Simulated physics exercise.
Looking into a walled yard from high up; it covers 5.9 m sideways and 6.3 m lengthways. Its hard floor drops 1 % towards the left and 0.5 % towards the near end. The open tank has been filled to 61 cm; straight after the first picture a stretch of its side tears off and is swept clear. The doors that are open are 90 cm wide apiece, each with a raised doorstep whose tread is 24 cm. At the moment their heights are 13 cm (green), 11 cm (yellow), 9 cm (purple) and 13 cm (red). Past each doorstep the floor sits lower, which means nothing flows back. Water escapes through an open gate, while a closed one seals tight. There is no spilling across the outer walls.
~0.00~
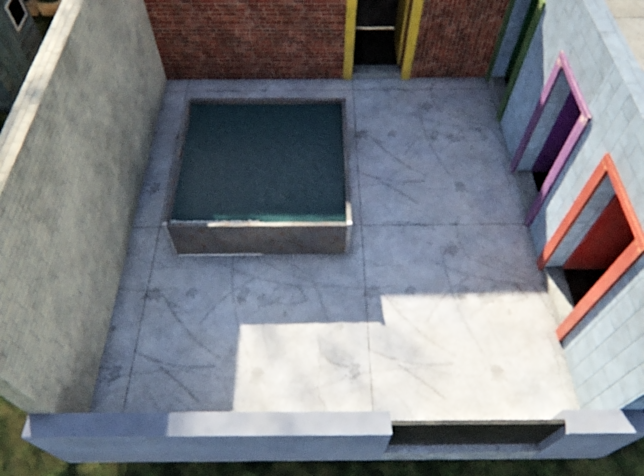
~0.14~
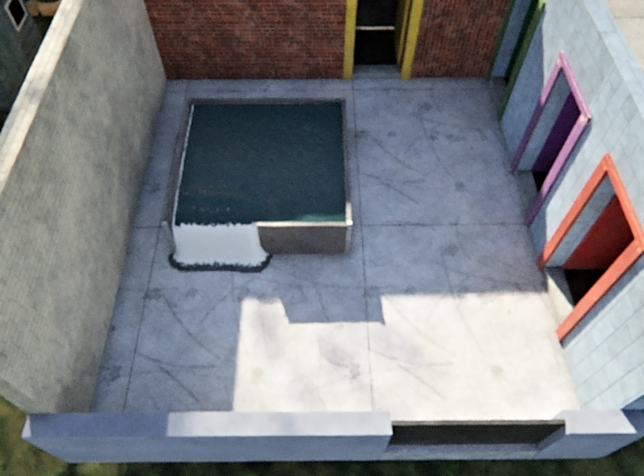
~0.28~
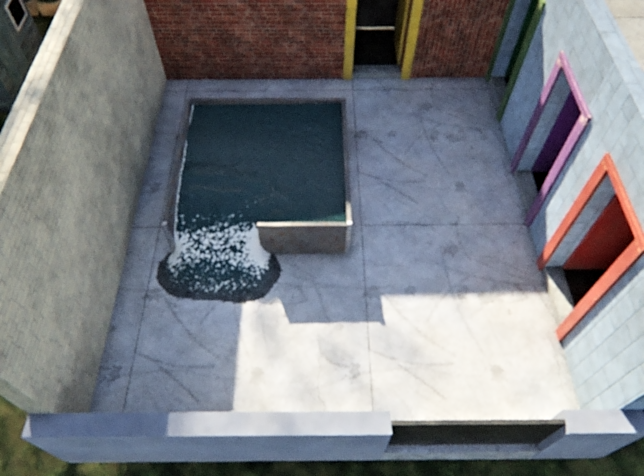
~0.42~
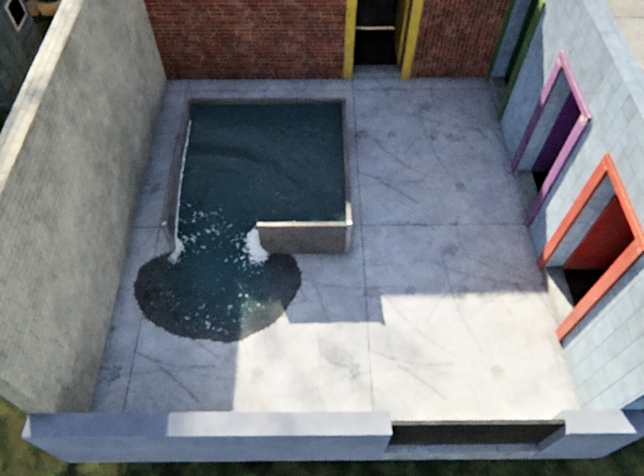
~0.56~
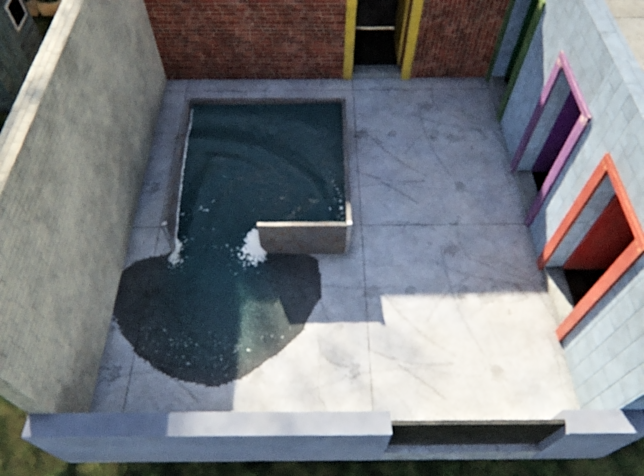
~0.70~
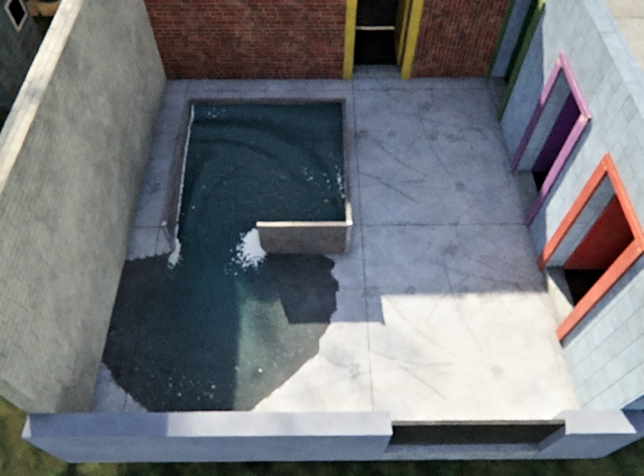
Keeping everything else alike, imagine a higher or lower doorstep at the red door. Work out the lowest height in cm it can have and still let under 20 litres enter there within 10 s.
The lowest such height is roughly 14 cm.
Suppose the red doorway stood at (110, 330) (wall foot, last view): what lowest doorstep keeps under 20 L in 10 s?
Roughly 26 cm.
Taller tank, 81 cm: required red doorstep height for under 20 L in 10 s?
Roughly 21 centimetres.
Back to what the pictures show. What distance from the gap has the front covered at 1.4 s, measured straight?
Close to 3.2 metres, I'd say.
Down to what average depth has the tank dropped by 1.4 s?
It averages near 46 cm.
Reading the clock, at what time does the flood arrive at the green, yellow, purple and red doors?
Arrives: Green 5.5 s / yellow 6.5 s / purple 4.5 s / red 3.4 s.
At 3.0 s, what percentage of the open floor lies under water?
Roughly 35 percent of the floor is wet.
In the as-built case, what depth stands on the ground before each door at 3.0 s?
Door by door, in centimetres - green 0, yellow 0, purple 0, red 0.
After 1.4 s water covers 20 % of the floor, deepest (53 cm) near (85, 434); it has not reached the red door.
After 3.0 s water covers 35 % of the floor, deepest (35 cm) near (187, 360); it has not reached the red door.
After 10.0 s water covers 95 % of the floor, deepest (18 cm) near (241, 128); 10 cm at the red door, 32 litres in over its 13 cm doorstep.
At the red door as built, the water arrived by 3.5 s and peaked near 19 cm at 4.2 s.
Run again over the same 10 s with other heights there, 44 litres in over 12 cm, 9 litres over 16 cm. The limit of 20 litres is kept from about 14 cm up.
